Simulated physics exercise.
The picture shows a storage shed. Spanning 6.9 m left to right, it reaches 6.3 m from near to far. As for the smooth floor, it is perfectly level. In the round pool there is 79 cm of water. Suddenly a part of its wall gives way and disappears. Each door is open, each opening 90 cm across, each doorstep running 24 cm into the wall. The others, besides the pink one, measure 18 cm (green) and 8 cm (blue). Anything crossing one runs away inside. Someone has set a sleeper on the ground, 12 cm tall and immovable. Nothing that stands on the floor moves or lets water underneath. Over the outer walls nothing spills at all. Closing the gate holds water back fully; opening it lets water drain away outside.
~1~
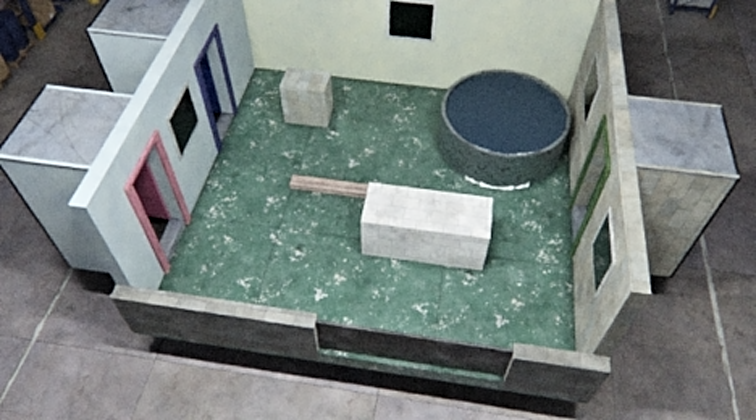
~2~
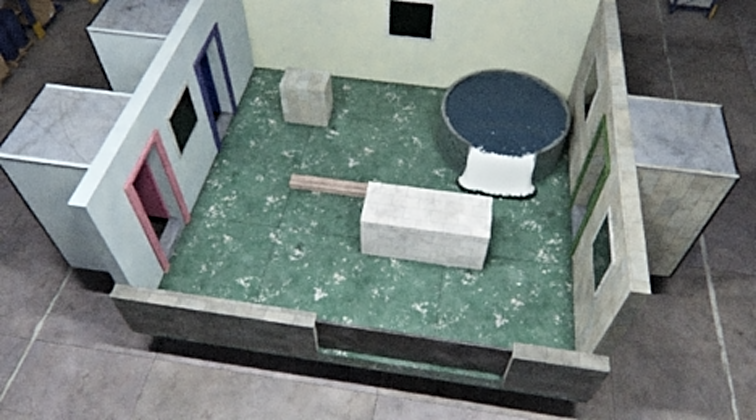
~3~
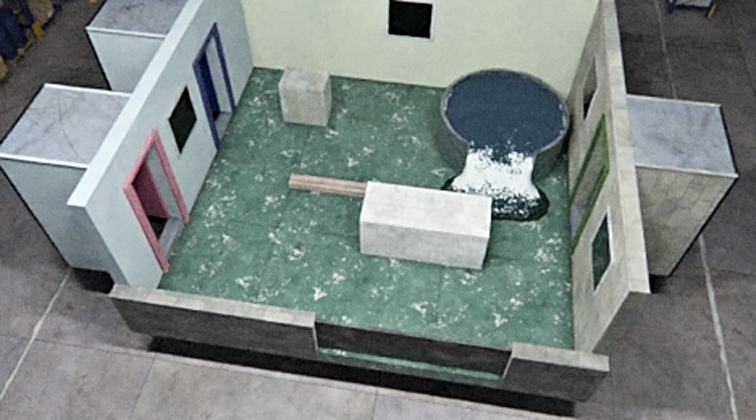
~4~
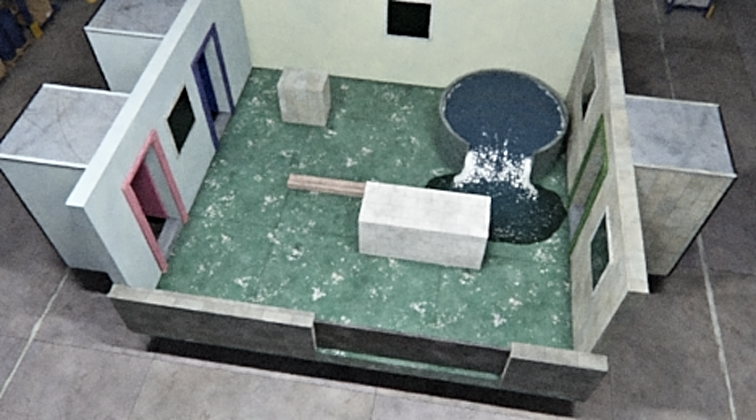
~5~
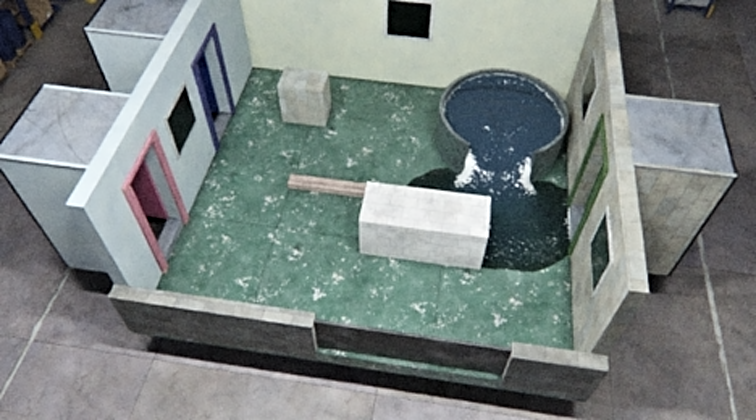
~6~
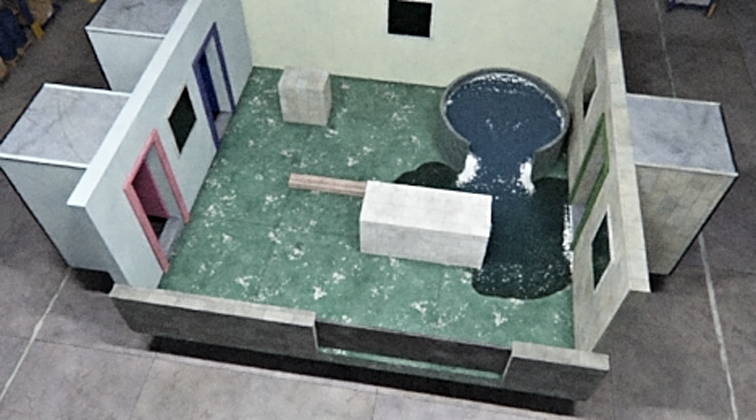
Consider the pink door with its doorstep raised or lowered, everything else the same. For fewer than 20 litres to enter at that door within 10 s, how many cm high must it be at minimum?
It must be roughly 20 cm high.
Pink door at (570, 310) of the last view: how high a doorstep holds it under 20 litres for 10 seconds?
Minimum: About 23 cm.
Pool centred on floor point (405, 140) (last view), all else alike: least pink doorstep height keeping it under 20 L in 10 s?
At least roughly 15 cm high.
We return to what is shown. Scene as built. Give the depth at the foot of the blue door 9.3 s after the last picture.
Some 9.0 centimetres.
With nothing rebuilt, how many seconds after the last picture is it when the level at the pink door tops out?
Near 4.0 s.
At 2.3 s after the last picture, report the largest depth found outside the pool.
Close to 38 centimetres.
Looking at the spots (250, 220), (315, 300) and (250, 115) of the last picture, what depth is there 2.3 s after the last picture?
Ordered as asked: 3, 3, 0 cm.
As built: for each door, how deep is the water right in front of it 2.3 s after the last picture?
Green door: 13 cm; pink door: 14 cm; blue door: 1 cm.
Then, 0.7 s after the last picture water covers 25 % of the floor, deepest (50 cm) near (478, 222); it has not reached the pink door.
Then, 2.3 s after the last picture water covers 65 % of the floor, deepest (38 cm) near (537, 370); 14 cm at the pink door, 0 litres in over its 17 cm doorstep.
Then, 9.3 s after the last picture water covers 100 % of the floor, deepest (16 cm) near (488, 97); 11 cm at the pink door, 43 litres in over its 17 cm doorstep.
At the pink door as built, the water peaked near 28 cm, 4.1 s after the last picture.
With a doorstep of 17 cm, 43 litres would have come in within the 10 s; with 23 cm, 8 litres. So under 20 litres takes about 20 cm.
